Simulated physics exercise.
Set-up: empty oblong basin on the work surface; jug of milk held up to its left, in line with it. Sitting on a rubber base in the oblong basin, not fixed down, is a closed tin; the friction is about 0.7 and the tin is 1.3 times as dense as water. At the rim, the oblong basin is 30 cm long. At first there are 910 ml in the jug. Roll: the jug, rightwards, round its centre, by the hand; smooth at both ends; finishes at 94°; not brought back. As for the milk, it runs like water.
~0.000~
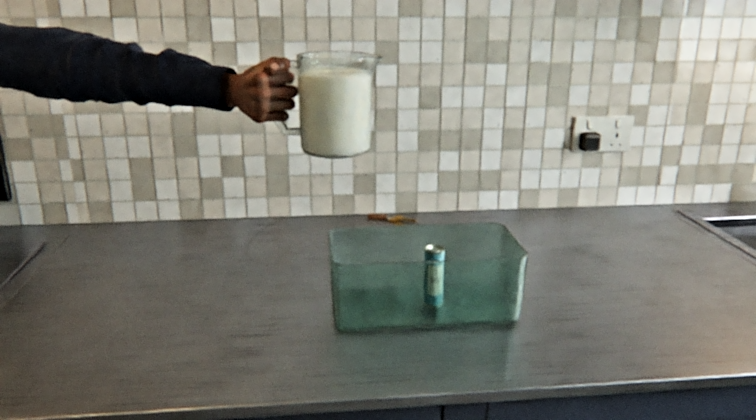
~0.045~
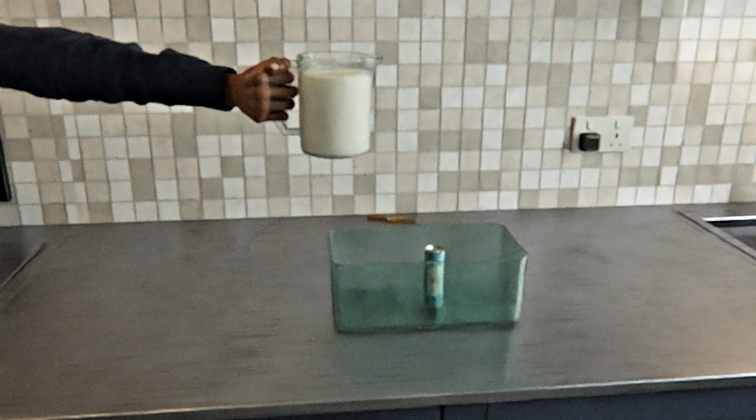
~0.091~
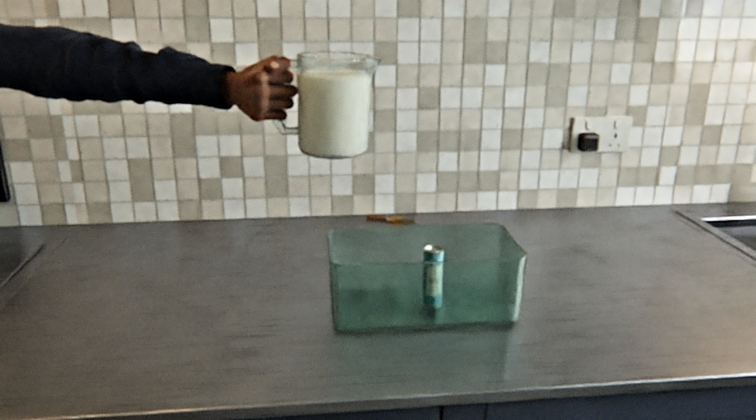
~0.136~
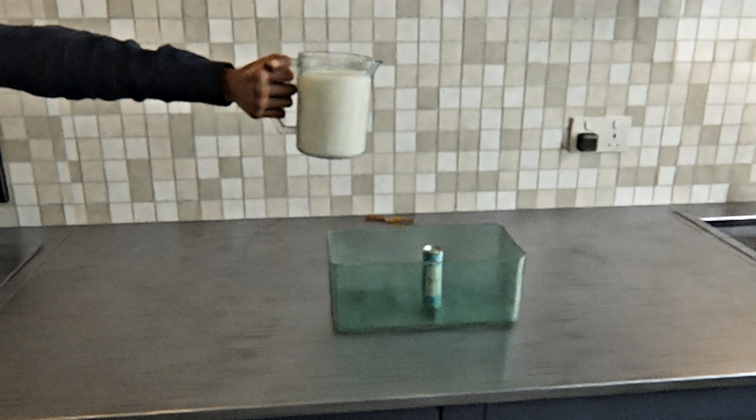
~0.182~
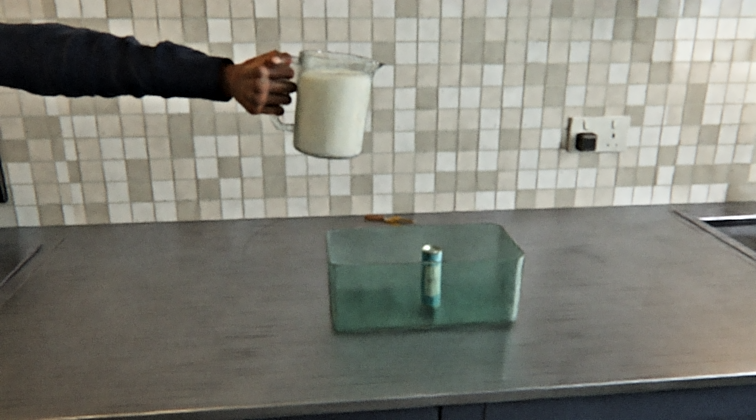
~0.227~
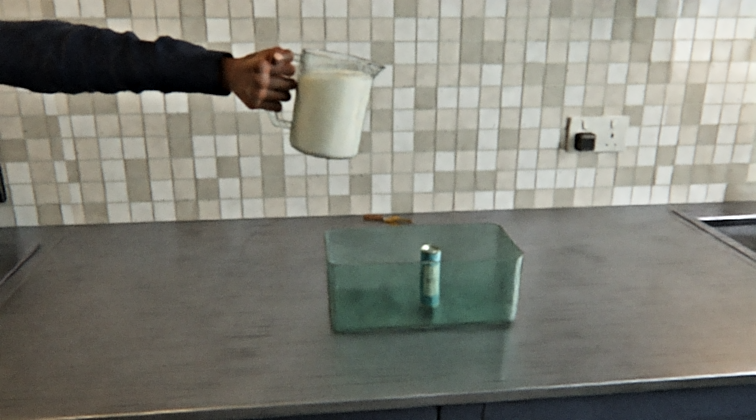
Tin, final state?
It is not upset.
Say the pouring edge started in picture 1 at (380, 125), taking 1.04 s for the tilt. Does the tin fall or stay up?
Then the tin comes down.
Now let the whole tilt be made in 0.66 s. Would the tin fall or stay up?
In that case the tin stays vertical.
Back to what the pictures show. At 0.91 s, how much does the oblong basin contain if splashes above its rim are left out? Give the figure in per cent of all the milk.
About 24 %.
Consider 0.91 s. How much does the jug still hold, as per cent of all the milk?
Close to 50 percent of the total.
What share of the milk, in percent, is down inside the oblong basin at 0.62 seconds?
Roughly 0 per cent.
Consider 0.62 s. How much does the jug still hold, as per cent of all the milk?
90 %.
By 0.62 s the tilt is 61° and 90 per cent is still to pour; the tin stands where it began.
By 0.91 s the tilt is 90° and 50 per cent is still to pour; the tin stands where it began.
By 1.21 s the tilt is 94° and 15 per cent is still to pour; the tin stands where it began.
By 1.54 s the tilt is 94° and 4 per cent is still to pour; the tin stands where it began.
At rest the tin stands where it began.
